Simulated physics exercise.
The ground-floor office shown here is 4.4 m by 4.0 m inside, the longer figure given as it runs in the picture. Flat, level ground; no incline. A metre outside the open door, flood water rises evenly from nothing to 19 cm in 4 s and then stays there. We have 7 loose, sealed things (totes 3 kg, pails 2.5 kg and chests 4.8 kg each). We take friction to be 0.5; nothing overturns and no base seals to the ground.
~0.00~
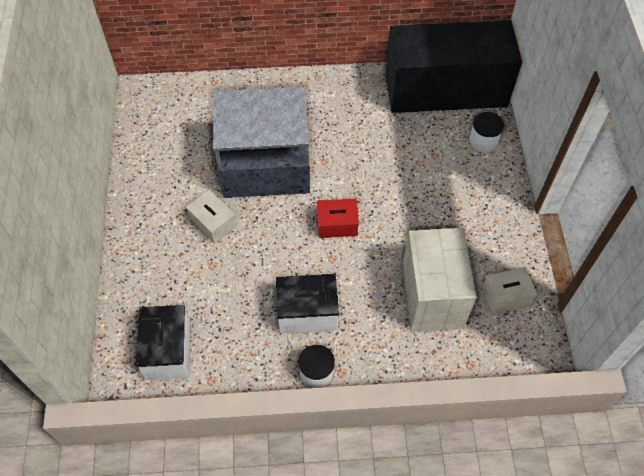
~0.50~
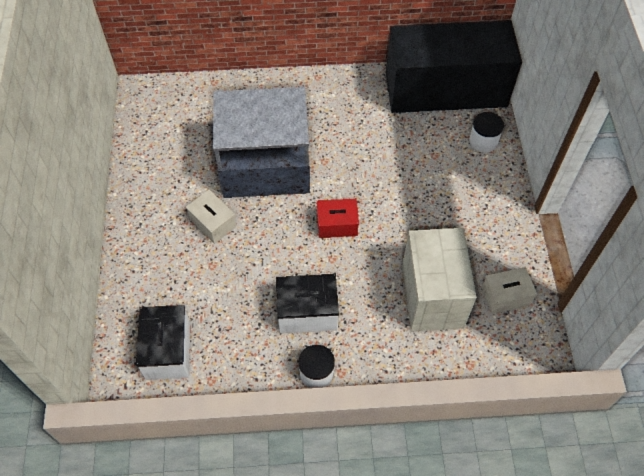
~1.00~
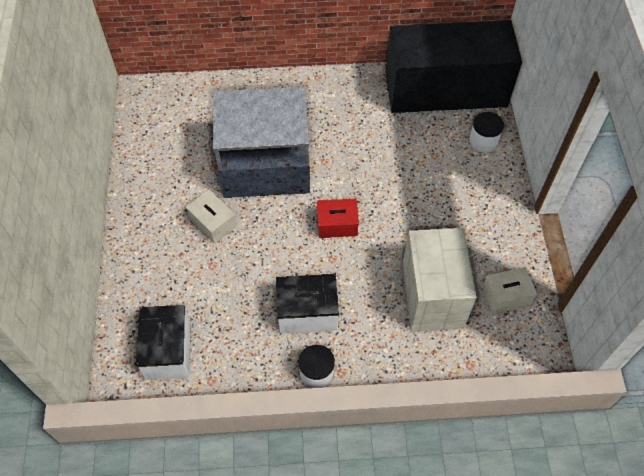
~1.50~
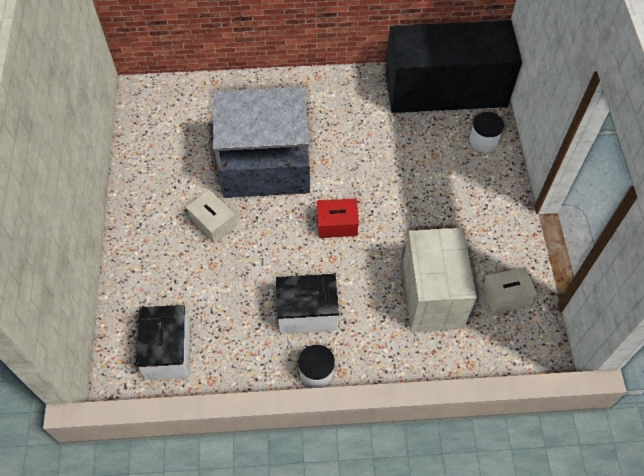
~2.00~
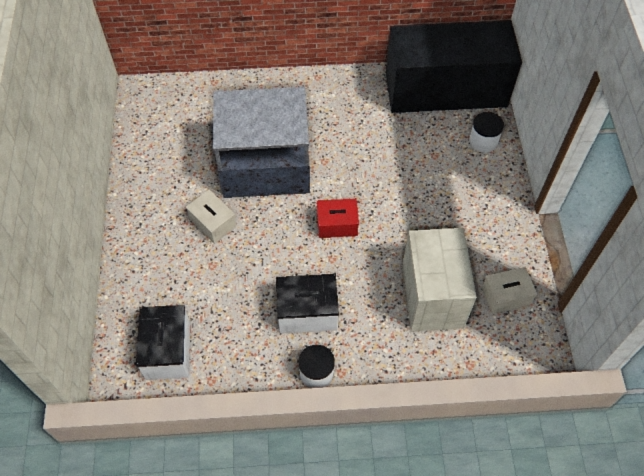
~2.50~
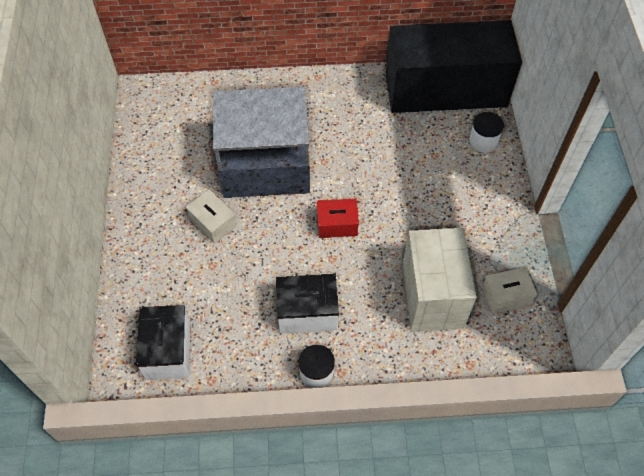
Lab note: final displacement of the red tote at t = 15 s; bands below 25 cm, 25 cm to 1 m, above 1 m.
Band: Above 1 m.
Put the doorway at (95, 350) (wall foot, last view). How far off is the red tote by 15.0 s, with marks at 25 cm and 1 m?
As for the red tote, it winds up a long way off.
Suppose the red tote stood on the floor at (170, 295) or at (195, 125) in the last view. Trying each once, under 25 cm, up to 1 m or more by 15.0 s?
In turn: It creeps a little; it goes a long way.
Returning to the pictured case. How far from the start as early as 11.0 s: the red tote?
By that time, close to 200 cm.
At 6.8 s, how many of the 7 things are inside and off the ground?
At that time the total is 1.
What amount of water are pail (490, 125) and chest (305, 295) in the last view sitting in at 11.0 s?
3 and 7 cm.
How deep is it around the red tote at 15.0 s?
Depth approx. 11 cm.
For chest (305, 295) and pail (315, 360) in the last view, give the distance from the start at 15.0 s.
Shifts: 140 cm / 200 cm.
After 3.5 s the red tote is near (338, 212), 0.0 m from its start, aground; 0 afloat.
After 6.8 s the red tote is near (216, 235), 1.2 m from its start, afloat; 1 afloat.
After 11.0 s the red tote is near (136, 324), 2.2 m from its start, afloat; 6 afloat.
After 15.0 s the red tote is near (171, 312), 1.9 m from its start, afloat; 7 afloat.
